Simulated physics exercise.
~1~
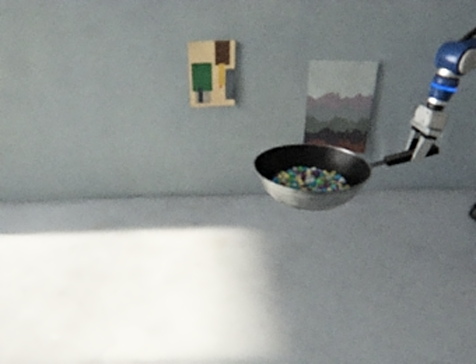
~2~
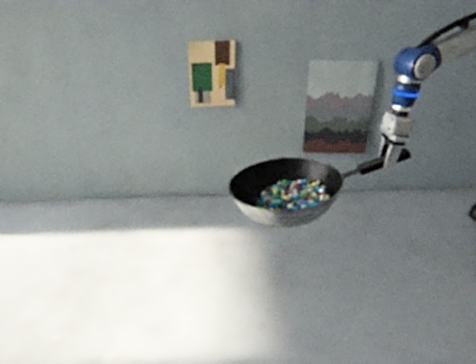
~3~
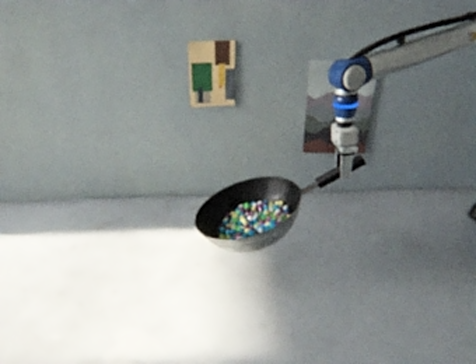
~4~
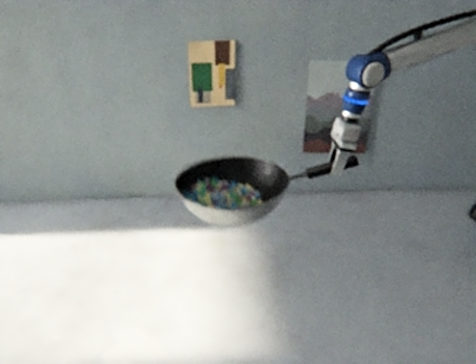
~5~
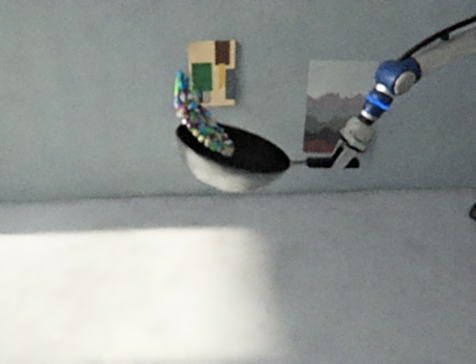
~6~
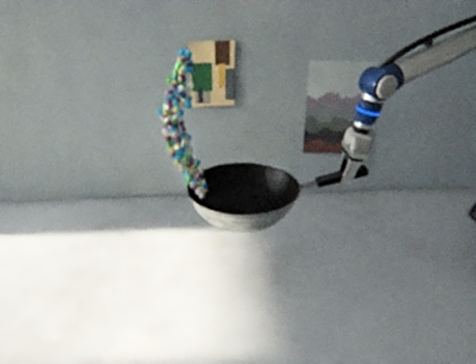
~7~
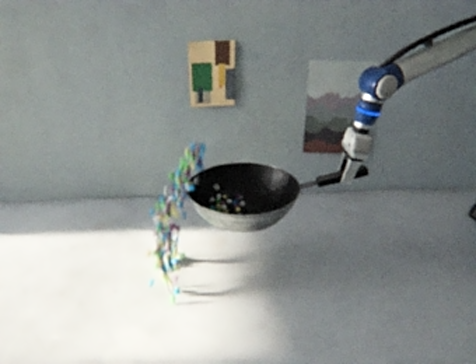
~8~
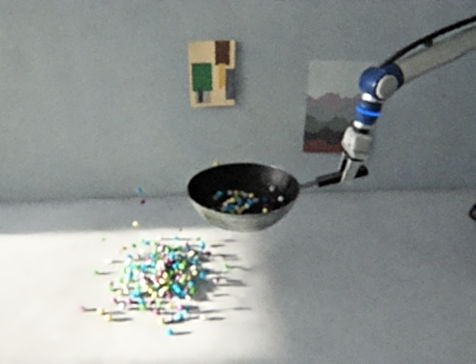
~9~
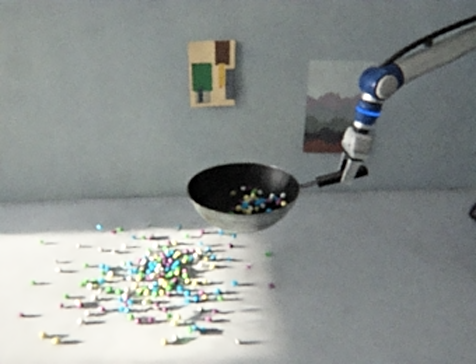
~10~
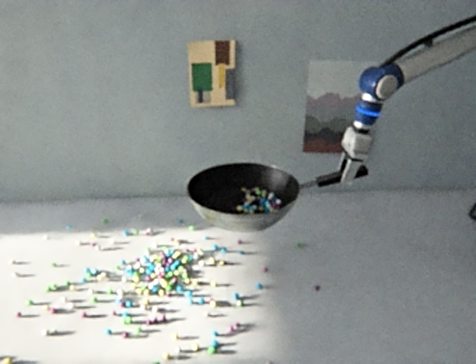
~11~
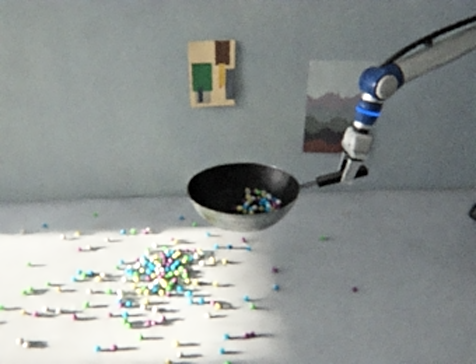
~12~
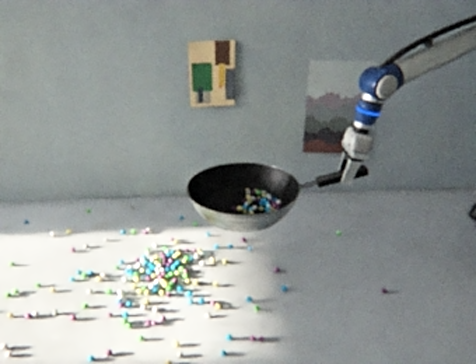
Colourful sweets fly from a pan tossed by a robot arm, mostly scattering below.
